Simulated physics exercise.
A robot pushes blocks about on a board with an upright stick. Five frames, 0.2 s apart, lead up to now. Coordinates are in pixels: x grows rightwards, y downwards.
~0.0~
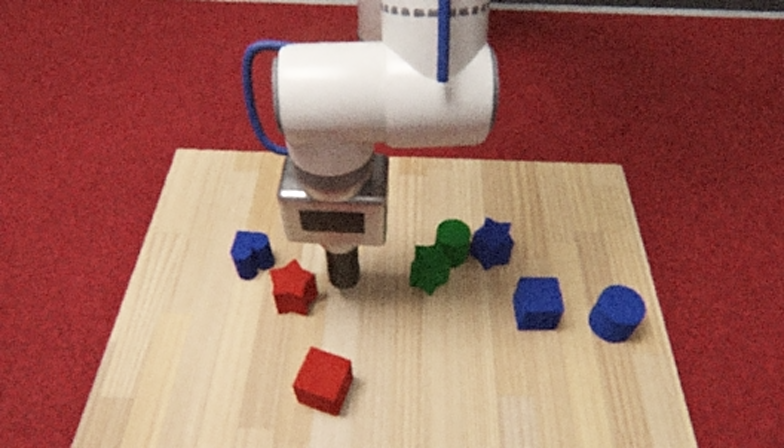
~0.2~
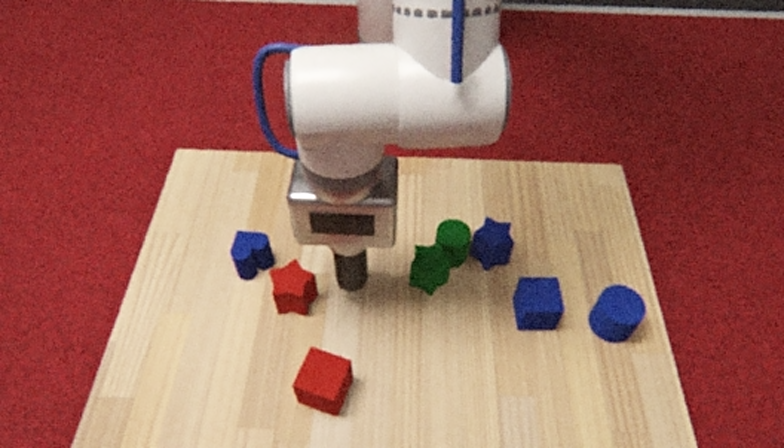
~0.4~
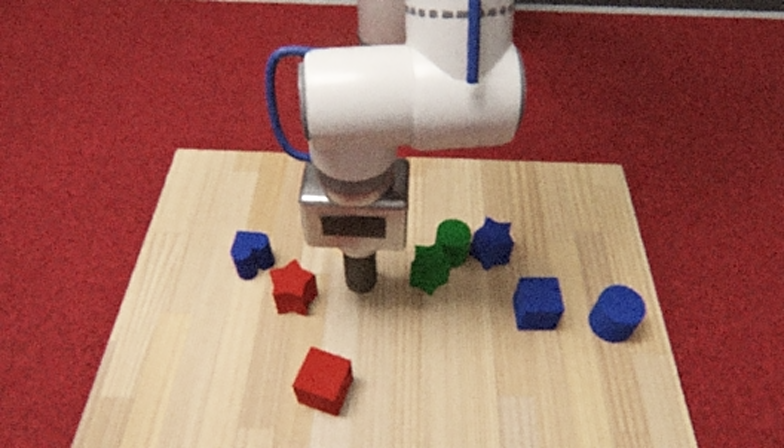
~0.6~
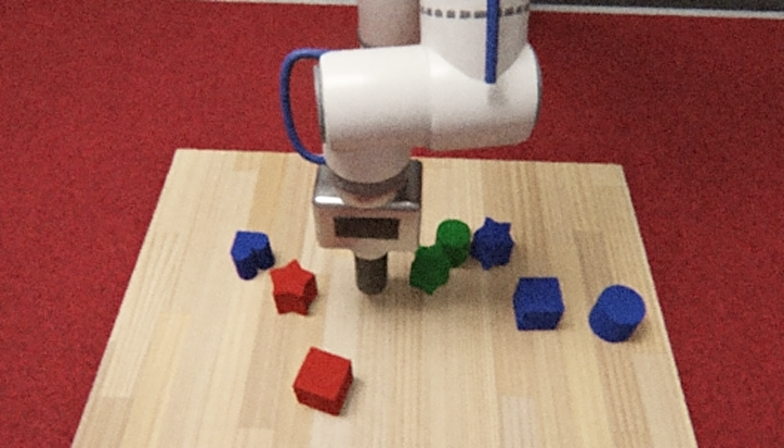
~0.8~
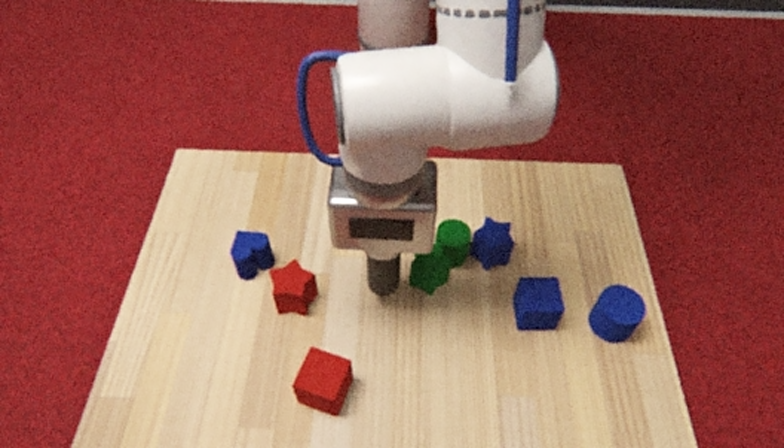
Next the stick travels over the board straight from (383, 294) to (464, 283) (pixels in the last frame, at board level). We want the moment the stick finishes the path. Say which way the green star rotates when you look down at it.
Seen from above, counterclockwise.
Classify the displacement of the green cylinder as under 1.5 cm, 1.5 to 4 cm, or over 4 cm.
Travels 1.5 to 4 cm.
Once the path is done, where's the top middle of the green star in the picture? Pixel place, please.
Its top centre lands on (472, 237).
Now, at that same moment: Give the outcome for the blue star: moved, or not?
It will be nudged away from its spot.
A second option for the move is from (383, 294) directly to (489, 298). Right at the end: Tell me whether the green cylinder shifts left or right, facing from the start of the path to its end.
Facing from start to end, it will go to the left.
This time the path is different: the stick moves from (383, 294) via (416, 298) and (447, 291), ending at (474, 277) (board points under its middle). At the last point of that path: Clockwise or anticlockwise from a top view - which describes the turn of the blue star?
From the top, the block rotates clockwise.
On the path given first. Halfway along, stick at (426, 277); green star at (449, 245), turned 40° anticlockwise; green cylinder at (461, 221); blue star at (499, 232).
At the end, stick at (467, 271); green star at (472, 237), turned 90° anticlockwise; green cylinder at (463, 209); blue star at (504, 229); blue four-sided block not moved.
